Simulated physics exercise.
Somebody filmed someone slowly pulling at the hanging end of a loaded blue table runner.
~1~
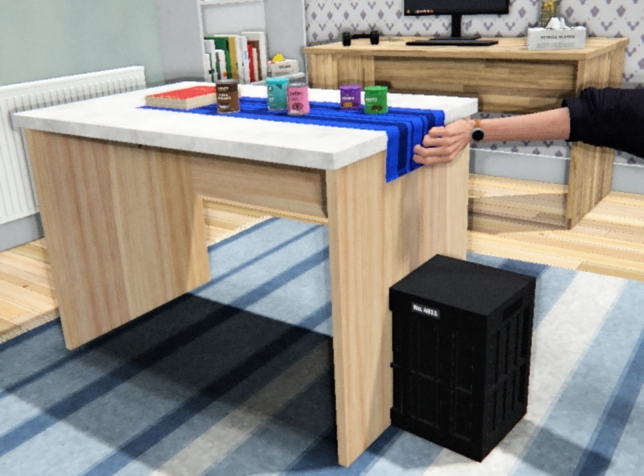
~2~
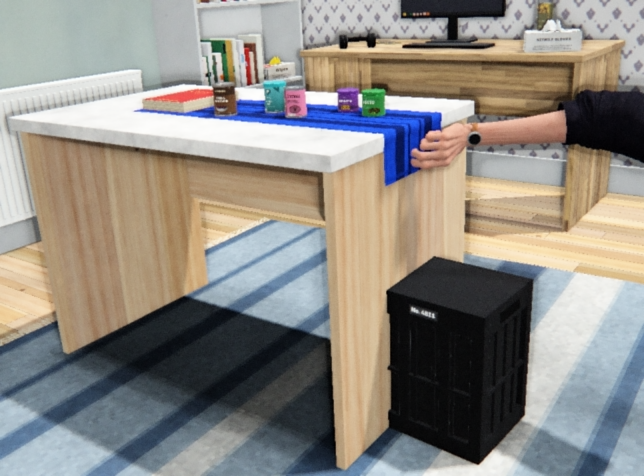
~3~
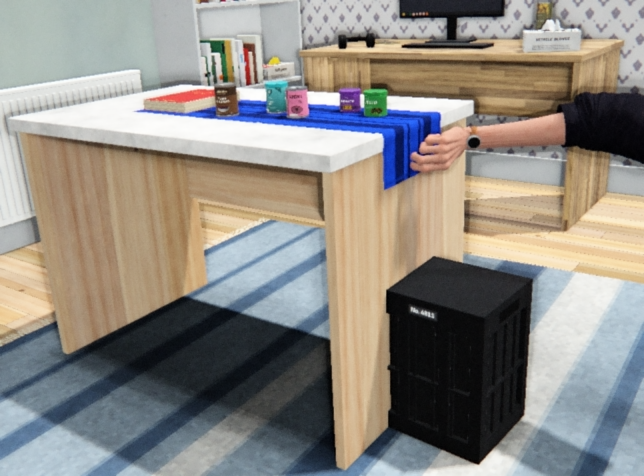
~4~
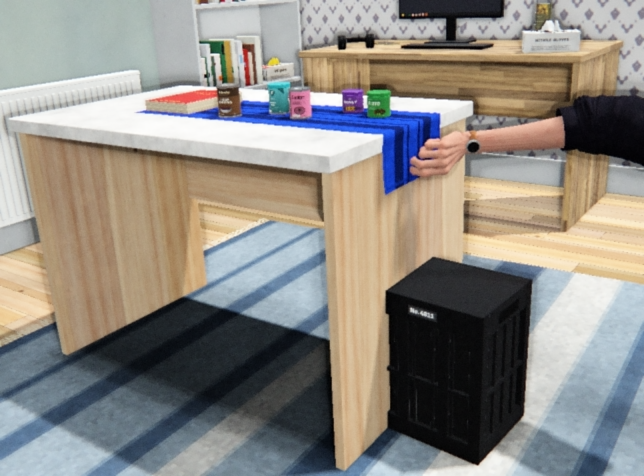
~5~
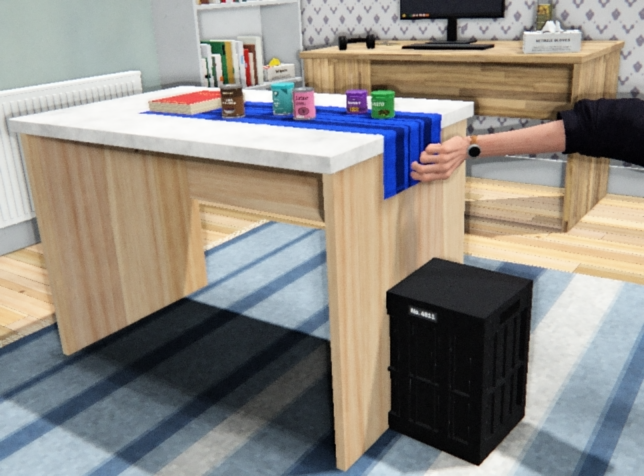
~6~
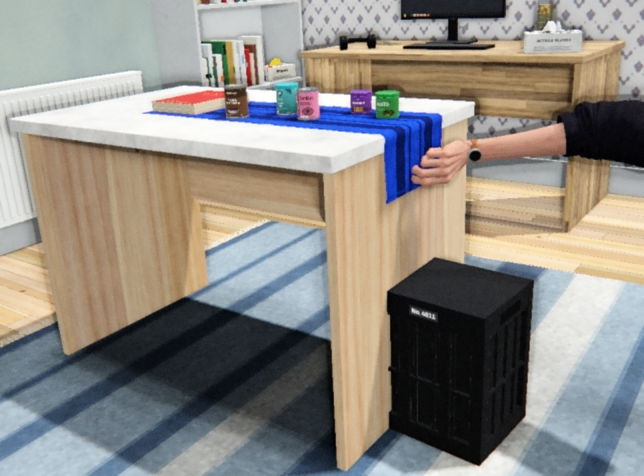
In this clip, a hand at the right slowly pulls the hanging end of a blue runner down a white-topped table, and the five small colored containers on it shift slightly to the right, beside a red book.
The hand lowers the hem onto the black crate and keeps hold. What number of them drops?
It carries off two.
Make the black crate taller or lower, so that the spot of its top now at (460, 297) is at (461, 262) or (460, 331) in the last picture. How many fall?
Over the edge go 1 and 3.
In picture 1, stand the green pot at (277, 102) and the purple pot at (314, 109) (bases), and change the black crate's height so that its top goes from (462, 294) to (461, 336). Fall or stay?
The green pot keeps its place on top, the purple pot goes over.
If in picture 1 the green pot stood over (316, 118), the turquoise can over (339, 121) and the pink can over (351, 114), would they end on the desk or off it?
The green pot is carried off; the turquoise can goes over; the pink can comes down.
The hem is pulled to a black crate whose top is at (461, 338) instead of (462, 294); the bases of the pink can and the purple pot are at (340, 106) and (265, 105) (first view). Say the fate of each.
The pink can goes over, the purple pot keeps its place on top.
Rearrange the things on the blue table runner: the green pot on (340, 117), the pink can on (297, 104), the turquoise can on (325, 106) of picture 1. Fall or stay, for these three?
The green pot drops off, the pink can does not fall, the turquoise can survives.
Early on, hem near (417, 245); green pot gone.
Midway, hem on the crate; green pot and purple pot gone.
Finally, hem on the crate; green pot and purple pot gone. The answer is two.
